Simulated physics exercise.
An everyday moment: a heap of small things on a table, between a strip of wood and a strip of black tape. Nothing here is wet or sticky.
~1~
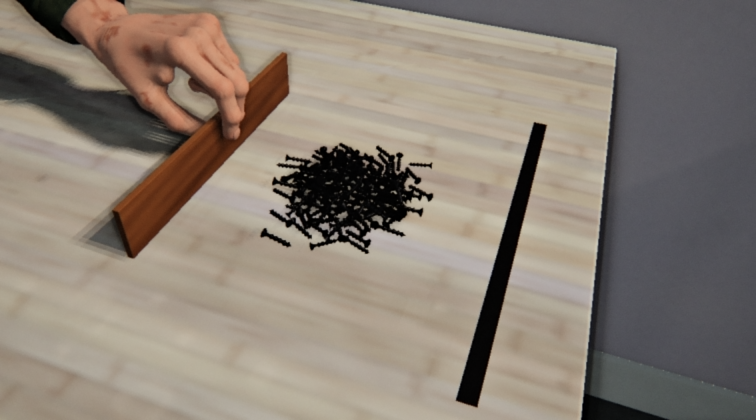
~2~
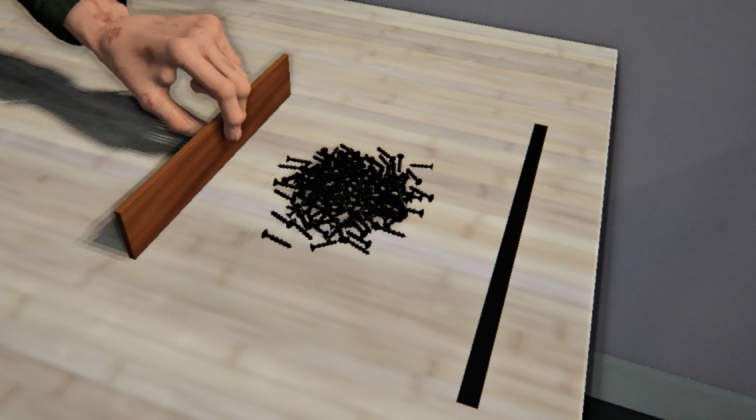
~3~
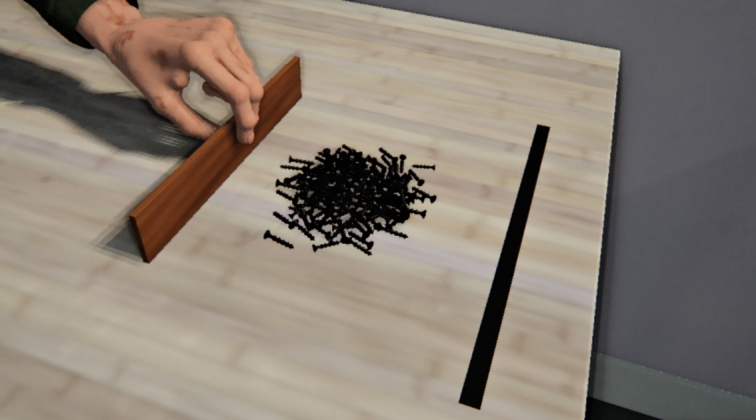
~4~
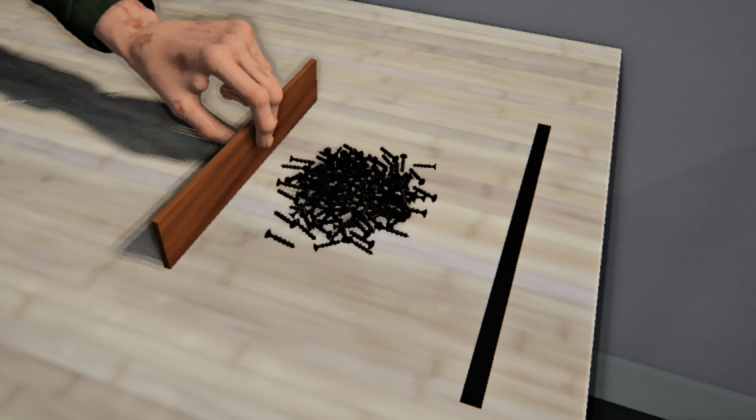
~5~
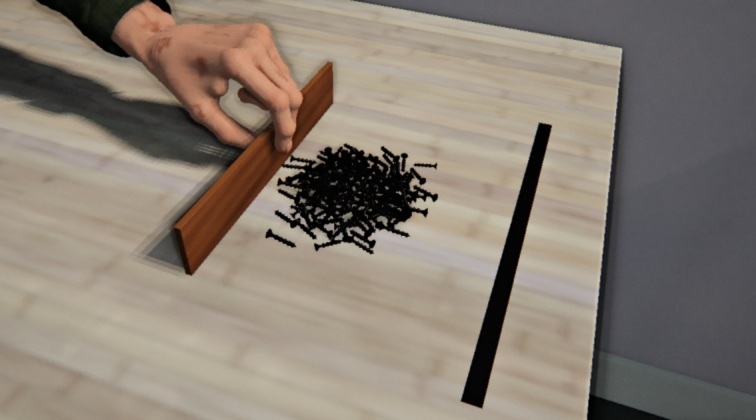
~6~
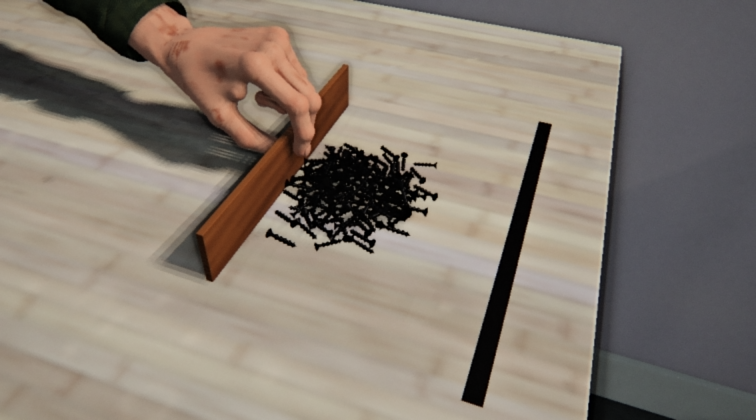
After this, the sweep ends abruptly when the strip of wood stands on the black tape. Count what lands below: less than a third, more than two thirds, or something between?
The part that falls is less than a third.
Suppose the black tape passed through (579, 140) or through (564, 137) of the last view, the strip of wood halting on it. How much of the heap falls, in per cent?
In turn 80 and 50 in a hundred.
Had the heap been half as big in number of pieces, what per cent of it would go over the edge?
Near 0 %.
Soon, strip of wood still moving, near (409, 162); heap all on the table, its front near (494, 236).
A while on, strip of wood stopped at the black tape; heap a small part over the edge.
Towards the end, strip of wood stopped at the black tape; heap about a quarter over the edge.
Finally, strip of wood stopped at the black tape; heap about a quarter over the edge.
